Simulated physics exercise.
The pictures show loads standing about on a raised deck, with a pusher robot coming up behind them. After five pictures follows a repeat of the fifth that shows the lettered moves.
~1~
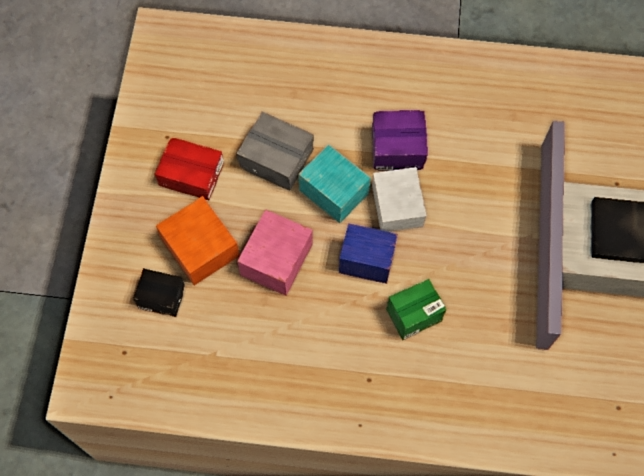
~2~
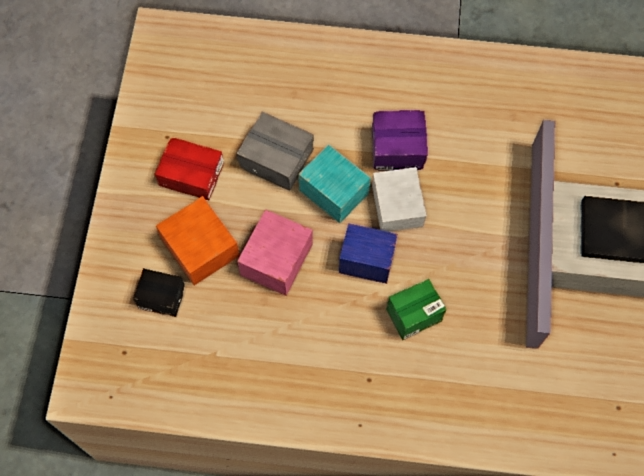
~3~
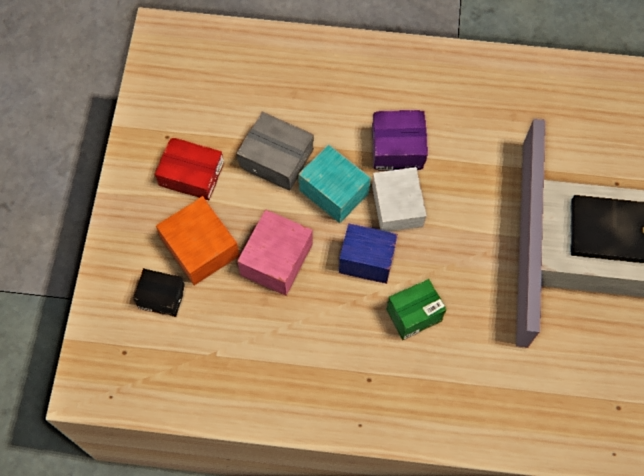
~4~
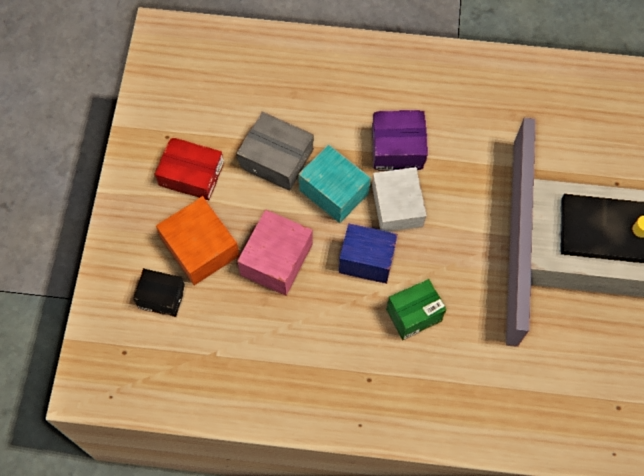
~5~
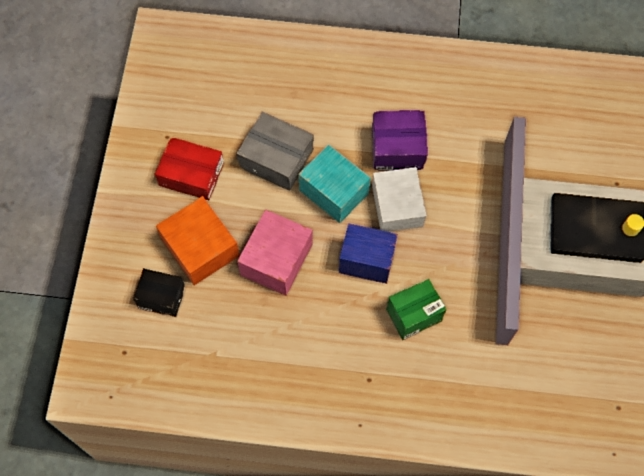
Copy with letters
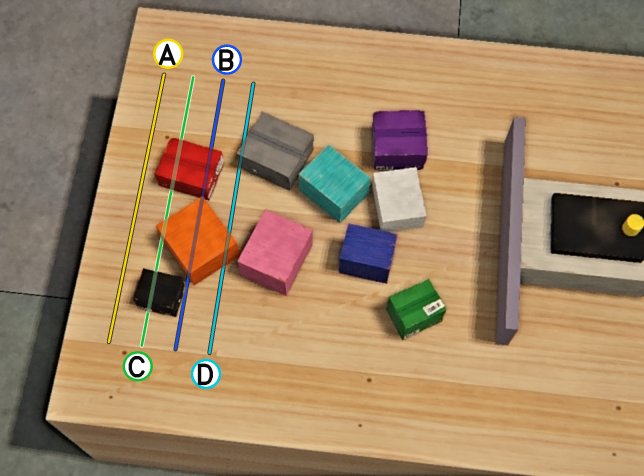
A pale wooden deck above a grey tiled floor is seen from a high, angled viewpoint that stays still. Red, grey, teal, purple, white, orange, pink, blue, black and green boxes sit loosely grouped from the left to the centre, with a pusher robot at right. The robot slides slowly left behind its upright grey-purple plate, bringing a yellow part into view, while the boxes remain motionless.
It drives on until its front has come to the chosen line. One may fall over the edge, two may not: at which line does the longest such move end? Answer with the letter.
Up to line D.
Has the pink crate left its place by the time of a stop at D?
Yes.
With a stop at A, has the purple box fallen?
No.
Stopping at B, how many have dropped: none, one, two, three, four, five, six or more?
By then, two.
On the copy, A at (138, 200); B at (201, 207); C at (169, 204); D at (233, 210).
On D. First, robot (488, 215); purple box (386, 139); green parcel (370, 298).
Then, robot (387, 205); orange crate (161, 233); red parcel (177, 168).
Finally, robot (307, 196); orange crate (99, 218); red parcel (116, 162); none fallen.
By contrast, A drops five; B drops two; C drops four.
